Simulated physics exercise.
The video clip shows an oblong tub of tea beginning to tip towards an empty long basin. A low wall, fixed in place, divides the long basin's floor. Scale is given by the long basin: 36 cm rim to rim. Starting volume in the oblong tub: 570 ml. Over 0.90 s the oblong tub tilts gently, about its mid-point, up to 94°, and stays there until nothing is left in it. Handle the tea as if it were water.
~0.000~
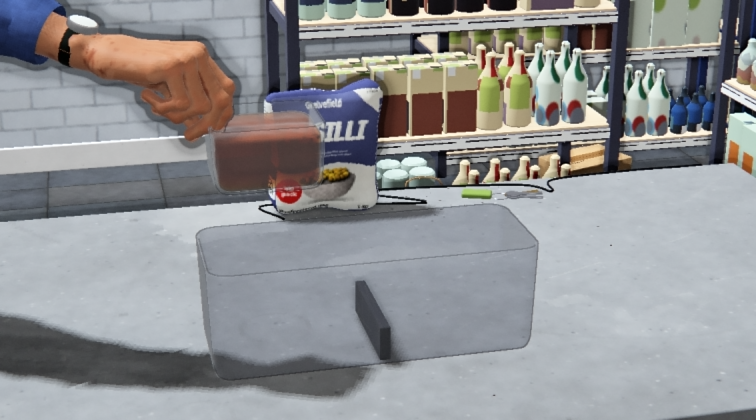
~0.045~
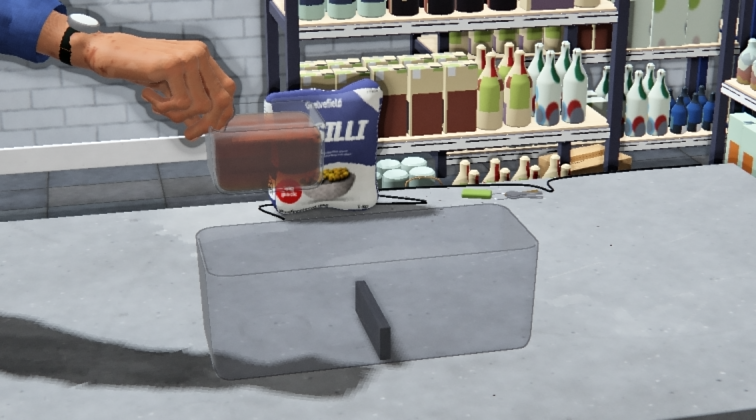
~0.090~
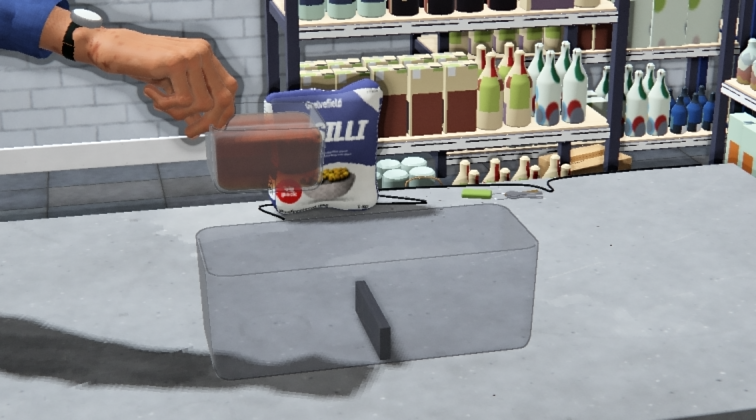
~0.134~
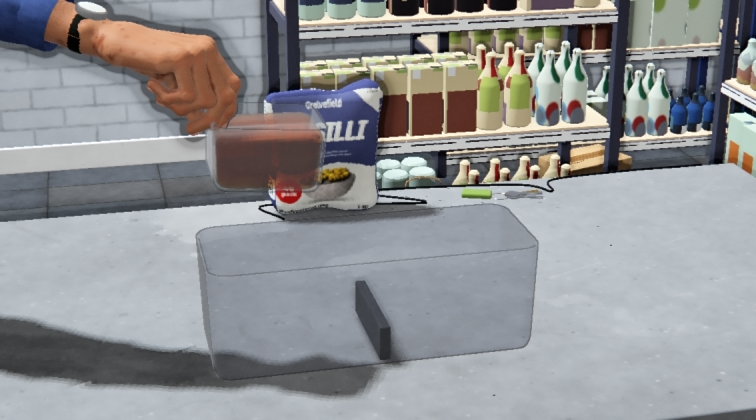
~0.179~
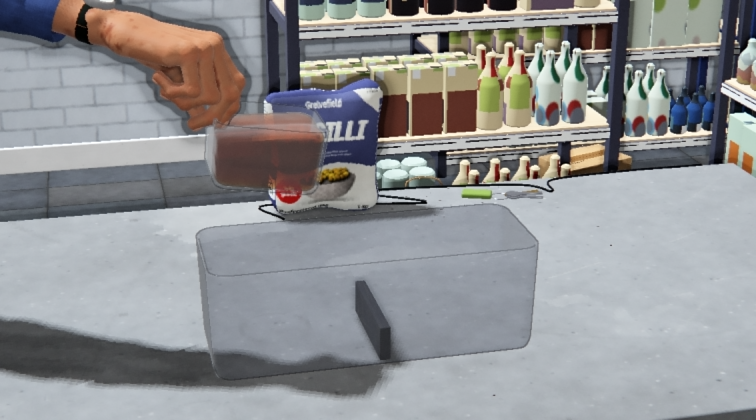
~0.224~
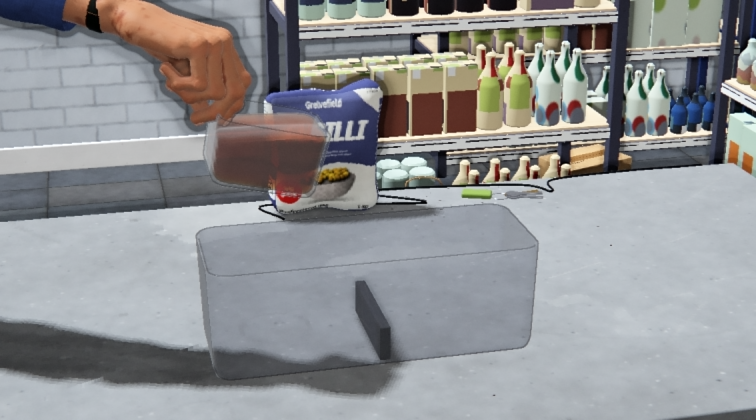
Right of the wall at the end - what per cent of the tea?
Near 68 per cent.
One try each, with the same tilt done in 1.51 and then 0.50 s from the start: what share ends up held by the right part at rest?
I'd expect close to 65 per cent and then close to 60 per cent.
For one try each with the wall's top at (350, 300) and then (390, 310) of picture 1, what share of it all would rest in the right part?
The first gives near 80 per cent and the second near 50 per cent.
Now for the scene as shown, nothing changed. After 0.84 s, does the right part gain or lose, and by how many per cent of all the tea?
The share ends bigger than before, by about 2 %.
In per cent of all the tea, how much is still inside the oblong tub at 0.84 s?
About 12 per cent.
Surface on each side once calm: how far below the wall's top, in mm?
Left 32 mm, right 22 mm.
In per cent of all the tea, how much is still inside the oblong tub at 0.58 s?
At that time about 54 in a hundred parts are still held.
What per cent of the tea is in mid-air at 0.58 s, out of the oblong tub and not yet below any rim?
About 30 per cent.
By 0.58 s the tilt is 67° and 54 per cent is still to pour, 3 is left of the wall and 13 right of it.
By 0.84 s the tilt is 93° and 13 per cent is still to pour, 15 is left of the wall and 66 right of it.
By 1.11 s the tilt is 94° and 3 per cent is still to pour, 28 is left of the wall and 67 right of it.
By 1.40 s the tilt is 94° and 0 per cent is still to pour, 31 is left of the wall and 68 right of it.
At rest 32 per cent lies left of the wall, 68 right of it and 0 outside.
